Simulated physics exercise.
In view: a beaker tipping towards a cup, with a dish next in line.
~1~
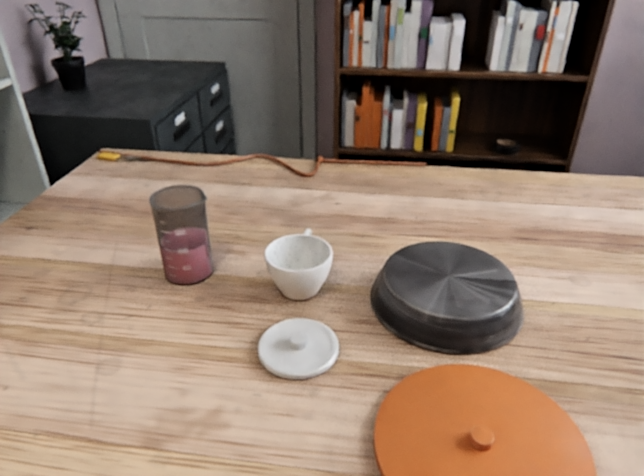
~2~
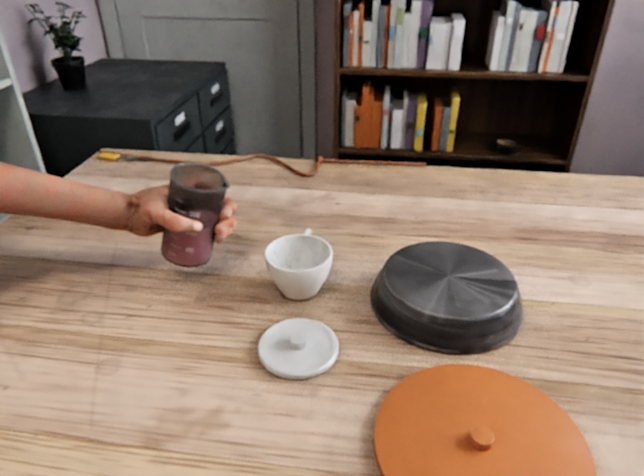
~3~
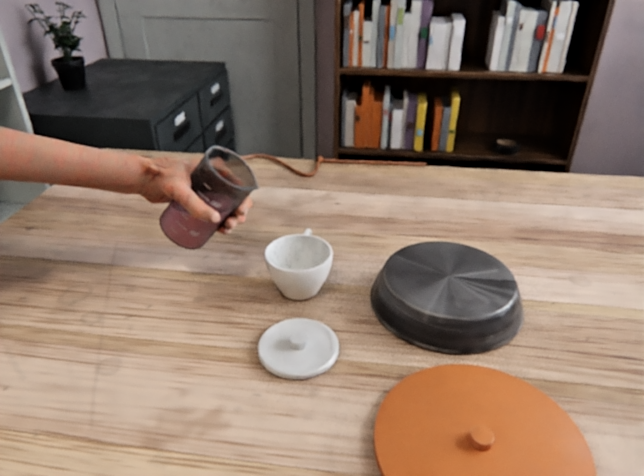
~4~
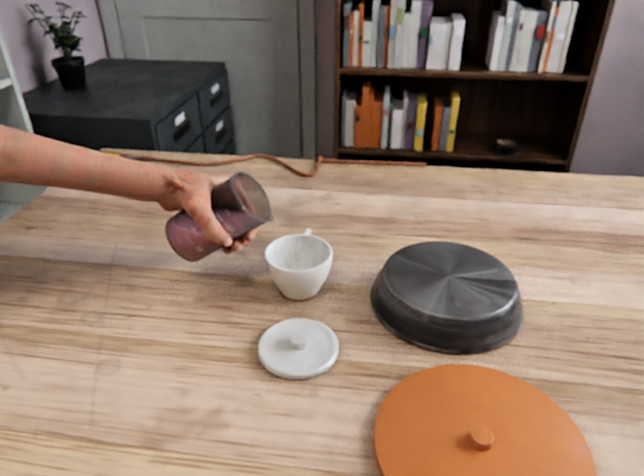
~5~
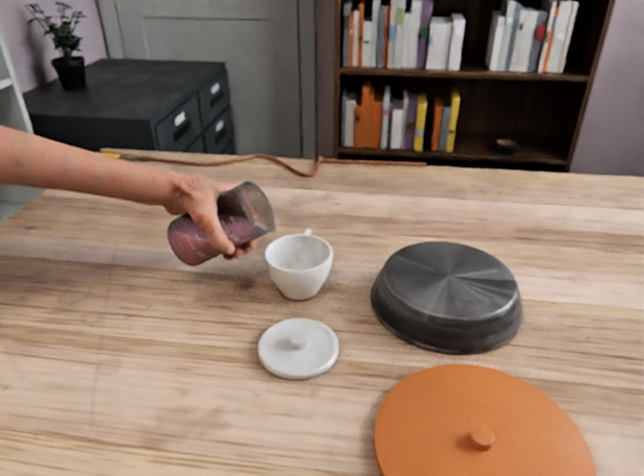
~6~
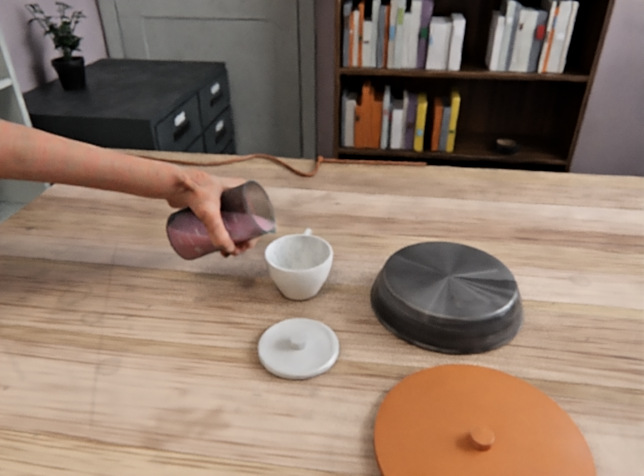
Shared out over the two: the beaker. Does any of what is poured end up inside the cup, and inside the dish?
Result: The cup lets it in. The dish shuts it out.
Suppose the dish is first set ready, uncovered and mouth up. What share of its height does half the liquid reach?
Close to 10 out of a hundred.
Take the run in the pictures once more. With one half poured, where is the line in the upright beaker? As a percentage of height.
Around 20 percent.
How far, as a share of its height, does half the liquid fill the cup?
Near 50 in a hundred.
Soon after, the pink milk goes into the cup.
Later, it runs off the upturned base of the dish.
In the end, the cup has its share inside; the dish is empty, in a puddle.
